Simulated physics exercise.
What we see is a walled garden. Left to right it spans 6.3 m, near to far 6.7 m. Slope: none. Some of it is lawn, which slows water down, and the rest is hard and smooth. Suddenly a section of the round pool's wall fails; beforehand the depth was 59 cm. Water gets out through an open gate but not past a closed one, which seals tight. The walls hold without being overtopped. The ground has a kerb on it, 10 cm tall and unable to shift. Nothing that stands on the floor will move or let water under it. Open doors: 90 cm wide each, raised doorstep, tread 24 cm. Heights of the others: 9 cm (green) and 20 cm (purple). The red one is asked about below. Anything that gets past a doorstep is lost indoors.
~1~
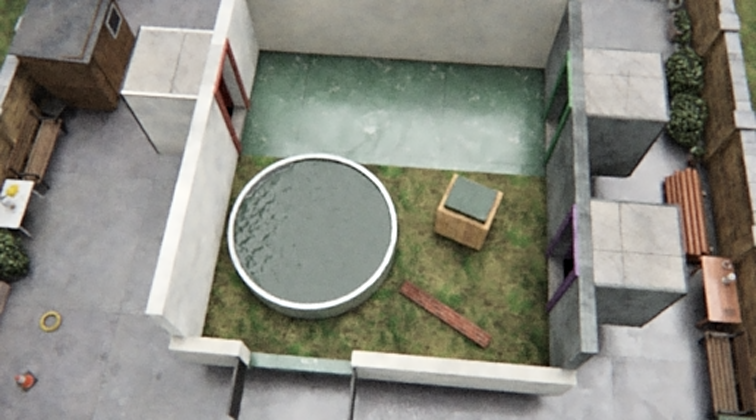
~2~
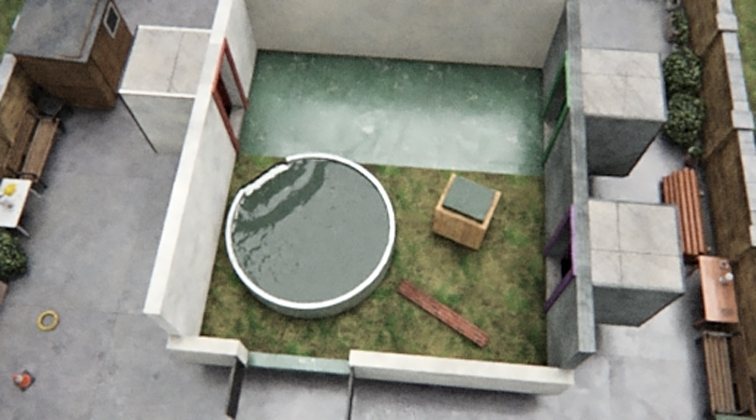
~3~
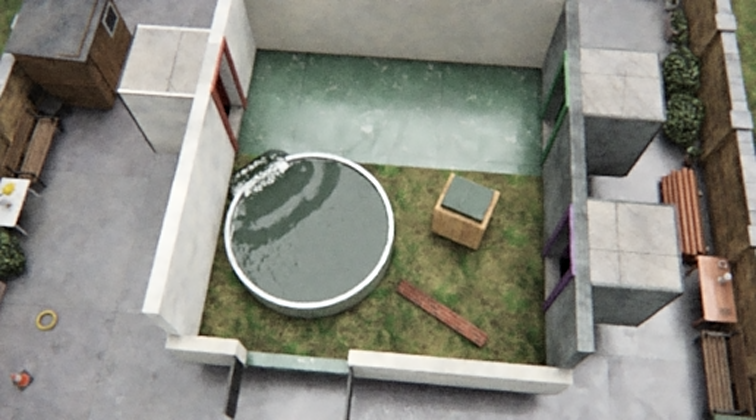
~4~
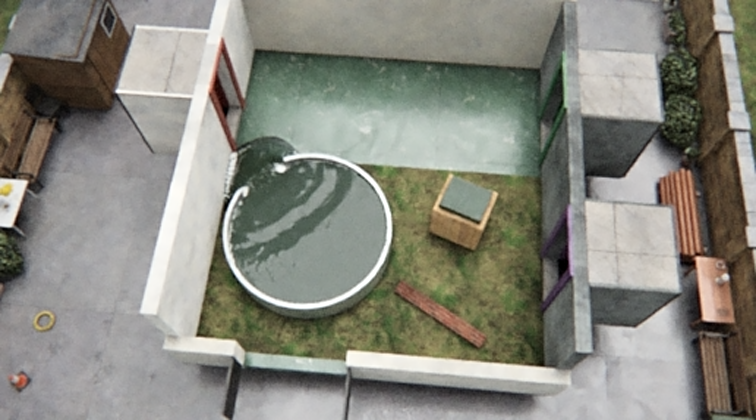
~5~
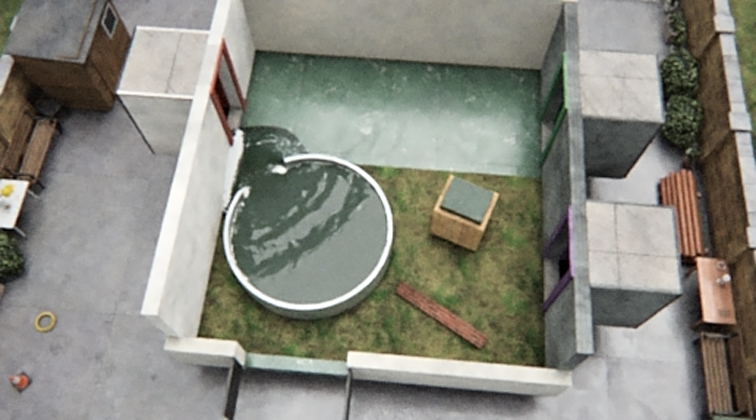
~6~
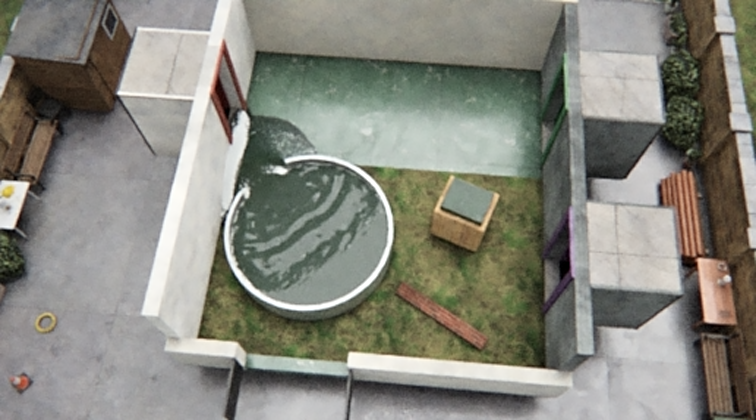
Water broke out over the far left rim of a round pool in a walled garden, then spread across the grass along the left wall and onto the smooth floor, reaching the red door.
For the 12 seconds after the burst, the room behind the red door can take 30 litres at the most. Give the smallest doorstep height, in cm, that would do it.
I would say 19 cm.
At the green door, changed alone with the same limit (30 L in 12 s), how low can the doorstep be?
Green: Roughly 12.0 cm.
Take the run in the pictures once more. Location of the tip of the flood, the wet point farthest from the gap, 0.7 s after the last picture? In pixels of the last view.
In the last picture, around (257, 52).
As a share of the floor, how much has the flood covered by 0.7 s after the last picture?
Roughly 15 percent of the floor.
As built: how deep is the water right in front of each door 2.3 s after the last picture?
Before red it's 21 cm, before green 0 cm, before purple 0 cm.
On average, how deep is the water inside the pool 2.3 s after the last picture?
38 cm, roughly.
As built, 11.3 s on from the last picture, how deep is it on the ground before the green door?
It works out to about 11.5 centimetres deep.
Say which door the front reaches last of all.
That's the purple one.
Then, 0.7 s after the last picture water covers 15 % of the floor, deepest (44 cm) near (239, 182); 23 cm at the red door, 10 litres in over its 16 cm doorstep.
Then, 2.3 s after the last picture water covers 35 % of the floor, deepest (38 cm) near (273, 53); 21 cm at the red door, 42 litres in over its 16 cm doorstep.
Then, 11.3 s after the last picture water covers 95 % of the floor, deepest (14 cm) near (534, 70); 8 cm at the red door, 53 litres in over its 16 cm doorstep.
At the red door as built, the water peaked near 26 cm, by the last picture.
Run again over the same 12 s with other heights there, 63 litres in over 15 cm, 18 litres over 20.5 cm. The limit of 30 litres is kept from about 19 cm up.
